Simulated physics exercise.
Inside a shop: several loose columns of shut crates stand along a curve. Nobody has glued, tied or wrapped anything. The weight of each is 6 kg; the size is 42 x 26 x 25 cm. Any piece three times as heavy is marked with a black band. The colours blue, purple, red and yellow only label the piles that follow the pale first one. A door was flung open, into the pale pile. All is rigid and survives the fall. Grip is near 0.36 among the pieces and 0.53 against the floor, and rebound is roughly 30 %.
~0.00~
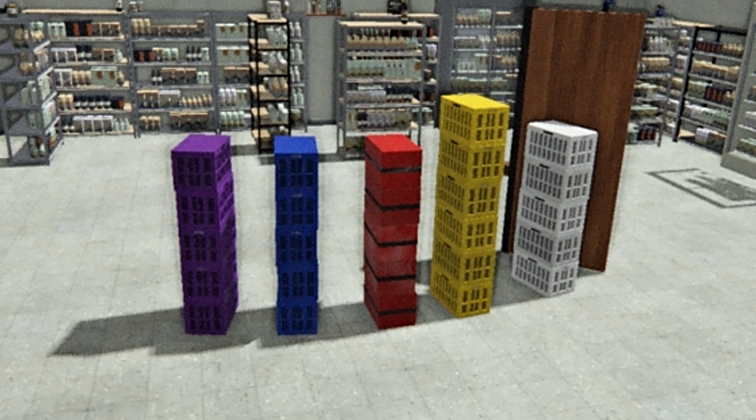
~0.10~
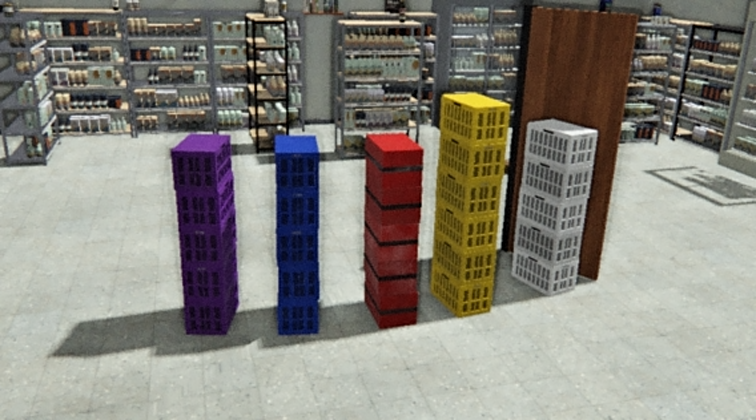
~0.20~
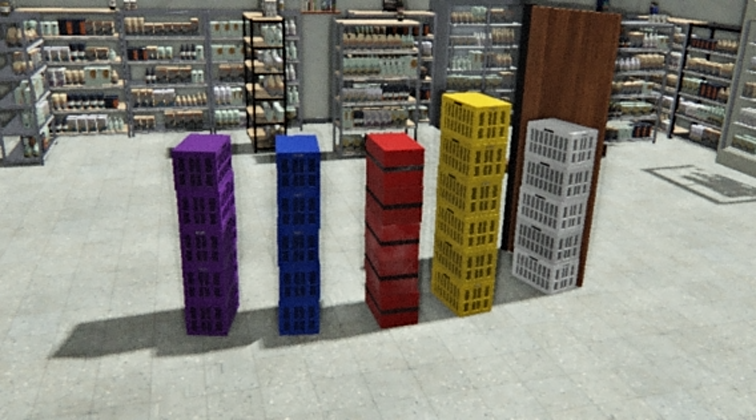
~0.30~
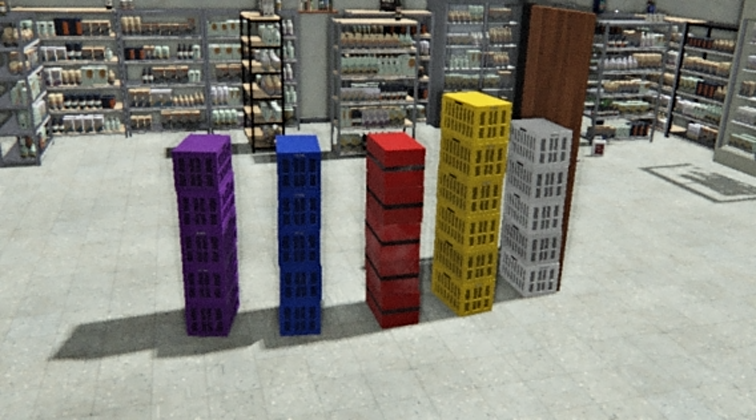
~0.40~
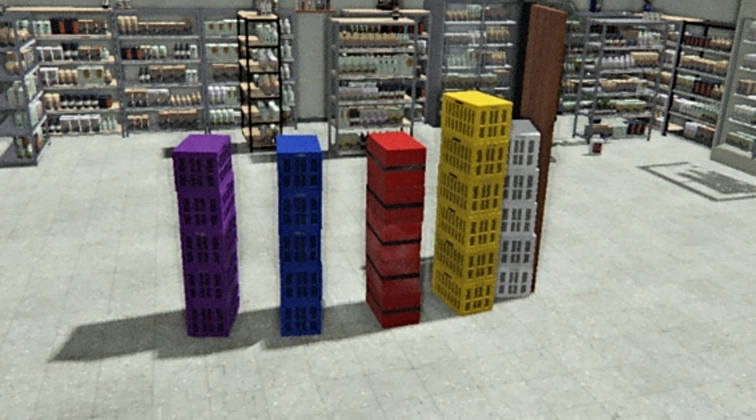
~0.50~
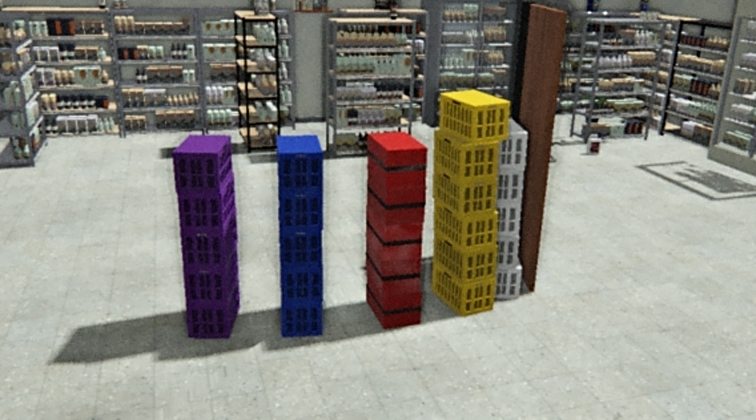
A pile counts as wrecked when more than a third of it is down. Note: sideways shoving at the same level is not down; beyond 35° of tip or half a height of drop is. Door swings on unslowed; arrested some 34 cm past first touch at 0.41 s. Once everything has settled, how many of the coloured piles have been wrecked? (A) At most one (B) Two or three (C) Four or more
(A) At most one.
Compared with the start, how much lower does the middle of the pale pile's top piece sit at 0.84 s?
About 0 cm.
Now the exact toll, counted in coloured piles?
Count: 0.
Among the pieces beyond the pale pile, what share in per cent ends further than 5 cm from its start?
25 in a hundred.
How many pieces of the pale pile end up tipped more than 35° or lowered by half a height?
4 pale pieces.
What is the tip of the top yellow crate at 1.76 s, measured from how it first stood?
Tilt: Approx. 15°.
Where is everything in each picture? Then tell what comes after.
In the first frame (each place is the centre of the face we see best; the camera moves round a little), door edge (637, 72) 32° before square; top blue crate (297, 173); top yellow crate (491, 127); the others all in place.
In the second frame, door edge (629, 74) 16° before square; top purple crate (194, 171).
In the third frame, door edge (612, 76) 0° past square; top yellow crate (492, 125).
In the fourth frame, door edge (586, 77) 16° past square; top yellow crate (493, 124).
In the fifth frame, door edge (558, 76) 31° past square; top purple crate (196, 172).
In the sixth frame, door edge (557, 76) 31° past square; top yellow crate (491, 123) moved 22 mm; top purple crate (196, 173); 4 have shifted.
By 0.84 s, 0 of the pale pile down; none of the 21 other crates down, 5 disturbed; top yellow crate tilted 9°.
By 1.76 s, 4 of the pale pile down; none of the 21 other crates down, 6 disturbed; top yellow crate tilted 14°; top red crate moved 47 mm.
By 2.30 s, 4 of the pale pile down; none of the 21 other crates down, 6 disturbed; top yellow crate tilted 14°; top red crate moved 48 mm.
When it is over (3.2 s), 4 of the pale pile down; none of the 21 other crates down, 6 disturbed; top yellow crate tilted 14°; top red crate moved 48 mm. No coloured pile is wrecked. In pixels of the last frame, middles, top yellow crate near (429, 124), top red crate near (389, 160).
